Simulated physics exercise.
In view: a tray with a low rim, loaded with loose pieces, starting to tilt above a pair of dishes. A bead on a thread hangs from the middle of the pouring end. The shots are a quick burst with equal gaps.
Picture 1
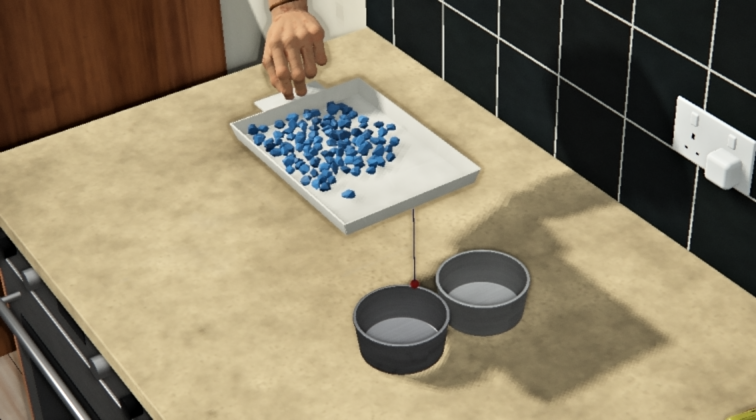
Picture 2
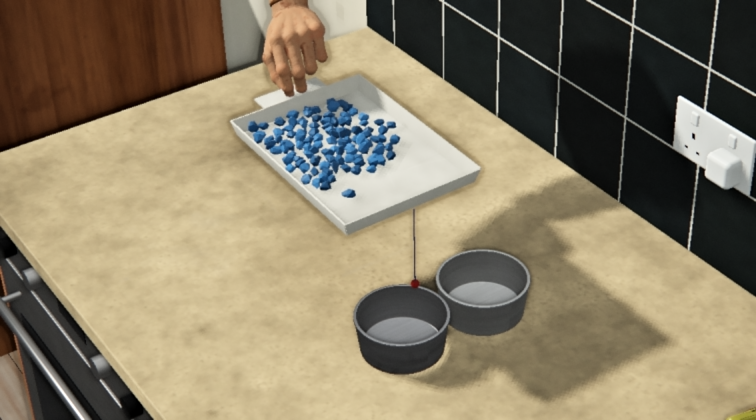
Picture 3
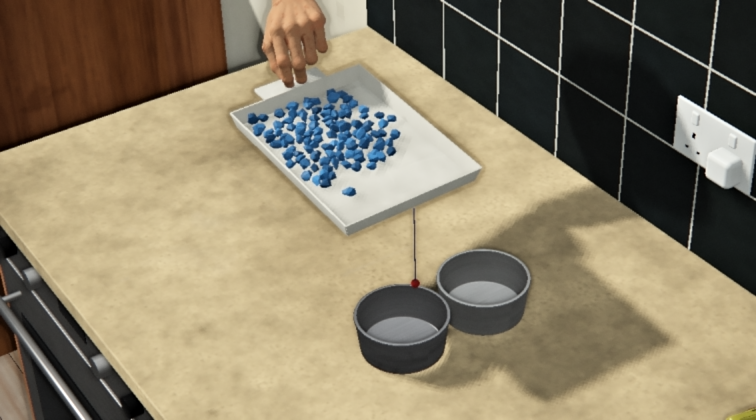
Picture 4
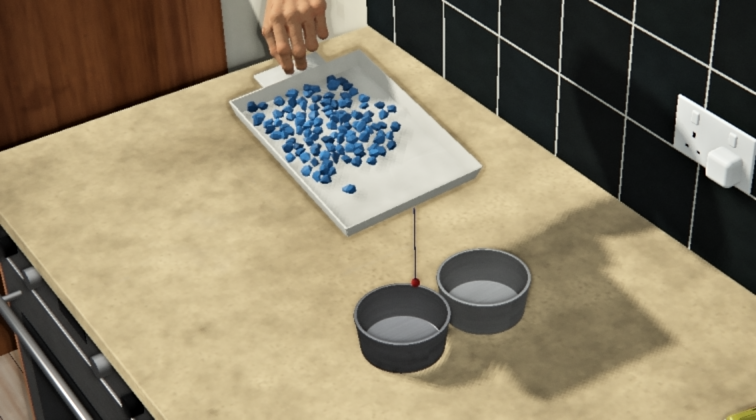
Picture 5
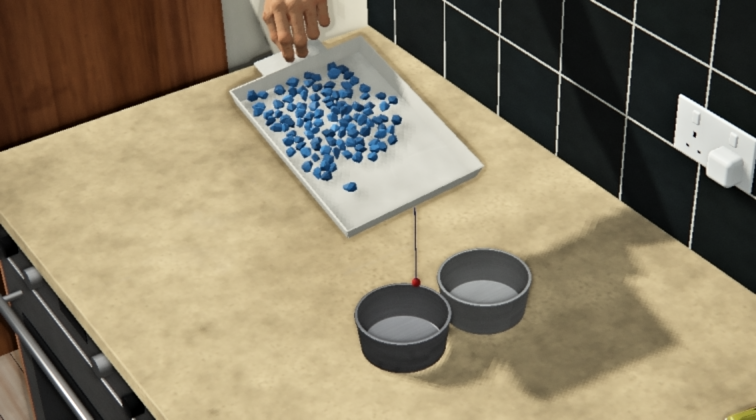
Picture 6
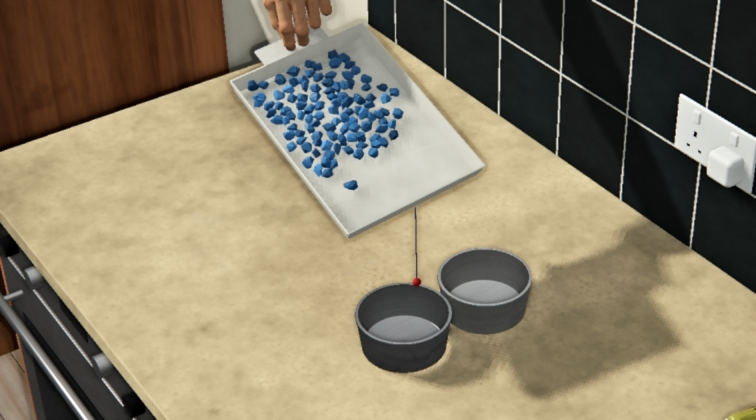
The video shows a hand at the far end of a white tray of small blue pieces, above two dark round dishes on a counter; the far end rises gradually, and the tray tilts slightly toward its near left corner.
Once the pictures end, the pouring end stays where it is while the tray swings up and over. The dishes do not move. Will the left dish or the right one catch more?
More goes to the left-hand dish.
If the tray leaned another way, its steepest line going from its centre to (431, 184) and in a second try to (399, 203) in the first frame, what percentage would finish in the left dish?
About 10 and 40 per cent.
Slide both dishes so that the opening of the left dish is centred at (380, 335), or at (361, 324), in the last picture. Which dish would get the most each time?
The first try: The left dish. The second: The dish on the left.
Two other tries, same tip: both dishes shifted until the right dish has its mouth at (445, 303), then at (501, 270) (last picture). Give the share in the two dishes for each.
About 90 and 30 per cent.
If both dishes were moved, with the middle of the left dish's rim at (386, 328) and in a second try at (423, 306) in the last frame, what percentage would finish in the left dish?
Roughly 70 per cent, and 30 per cent.
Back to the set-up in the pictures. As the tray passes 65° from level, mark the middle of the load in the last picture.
Near (374, 211).
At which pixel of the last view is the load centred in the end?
Roughly at (392, 367).
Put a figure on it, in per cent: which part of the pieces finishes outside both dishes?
About 60 per cent.
Soon after the last picture, tray tipped steeply; most on the tray; a stray few outside both; a small part in the air.
A little later, tray tipped past a quarter turn; a small part on the tray; about a quarter in the left dish; about half outside both; a small part in the air.
Later still, tray tipped past a quarter turn; about a third in the left dish; about two thirds outside both.
At rest, tray tipped past a quarter turn; about a third in the left dish; none in the right dish; about two thirds outside both.
